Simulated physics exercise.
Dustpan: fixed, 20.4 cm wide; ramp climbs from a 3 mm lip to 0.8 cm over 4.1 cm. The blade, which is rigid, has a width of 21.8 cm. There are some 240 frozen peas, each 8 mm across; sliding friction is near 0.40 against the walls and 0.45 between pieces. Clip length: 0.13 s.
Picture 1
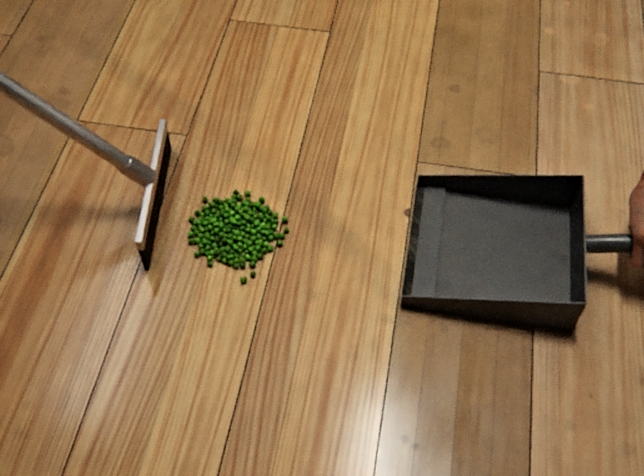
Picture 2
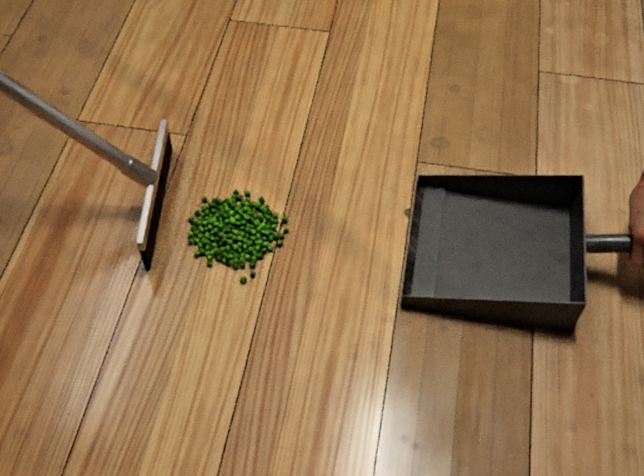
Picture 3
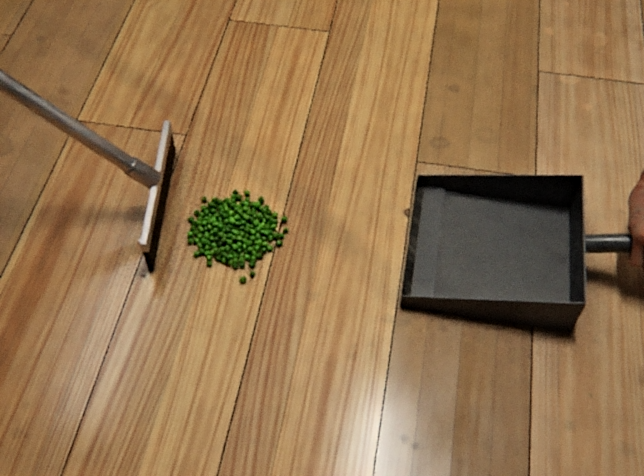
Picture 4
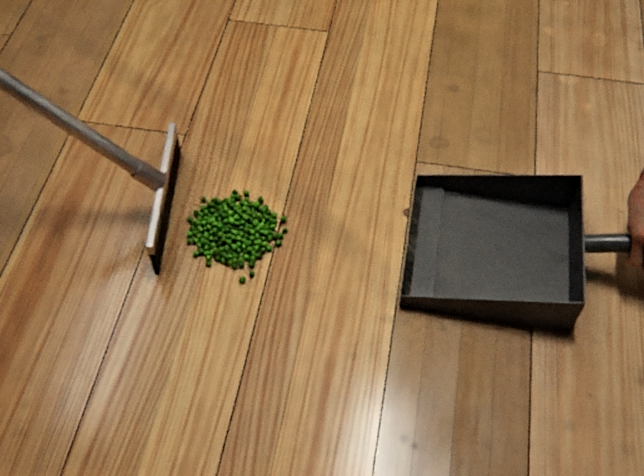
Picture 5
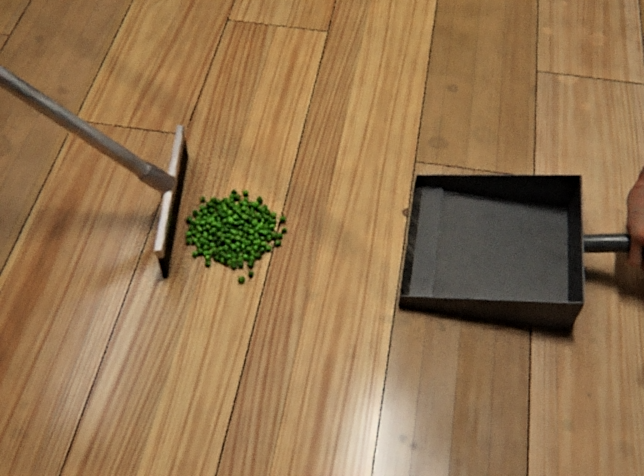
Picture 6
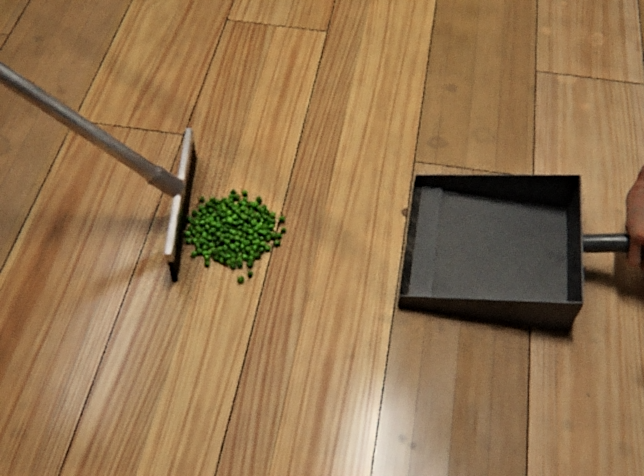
The clip opens on a loose pile of small green peas on a wooden floor, with a long-handled blade at left and a dark dustpan gripped by a hand at right. The blade slides slowly a short way right, reaching the pile's left edge, while peas and pan stay nearly still.
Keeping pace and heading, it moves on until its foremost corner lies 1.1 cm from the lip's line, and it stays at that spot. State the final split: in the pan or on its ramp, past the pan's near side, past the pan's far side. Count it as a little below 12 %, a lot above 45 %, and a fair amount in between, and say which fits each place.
Pan: A fair amount, near side: A fair amount, far side: A little.
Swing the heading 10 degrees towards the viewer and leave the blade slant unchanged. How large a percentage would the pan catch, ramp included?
Under that change, roughly 5 in a hundred.
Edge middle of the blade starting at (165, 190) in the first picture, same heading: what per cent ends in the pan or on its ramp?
About 25 per cent.
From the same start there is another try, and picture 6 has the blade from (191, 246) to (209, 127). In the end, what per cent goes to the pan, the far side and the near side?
Pan 40; far 15; near 15.
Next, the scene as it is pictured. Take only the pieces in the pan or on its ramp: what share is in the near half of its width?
Roughly 80 percent.
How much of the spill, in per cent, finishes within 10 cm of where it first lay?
I'd say about 0 per cent.
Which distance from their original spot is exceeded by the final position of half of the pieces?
It works out to roughly 24 cm.
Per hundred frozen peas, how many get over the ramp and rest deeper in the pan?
Something like 5 per cent of the whole.
Then, 0.24 s after the last picture, middle of the blade 17 cm from the lip; 0 % over the lip, far side 0 %, near side 10 %.
Then, 0.41 s after the last picture, middle of the blade 7 cm from the lip; 0 % over the lip, far side 5 %, near side 15 %.
Then, 0.69 s after the last picture, middle of the blade 3 cm from the lip; 20 % over the lip, far side 5 %, near side 20 %.
In the end, pan 20 %, near side 20 %, far side 5 %, in front of the lip or behind the blade 55 %.
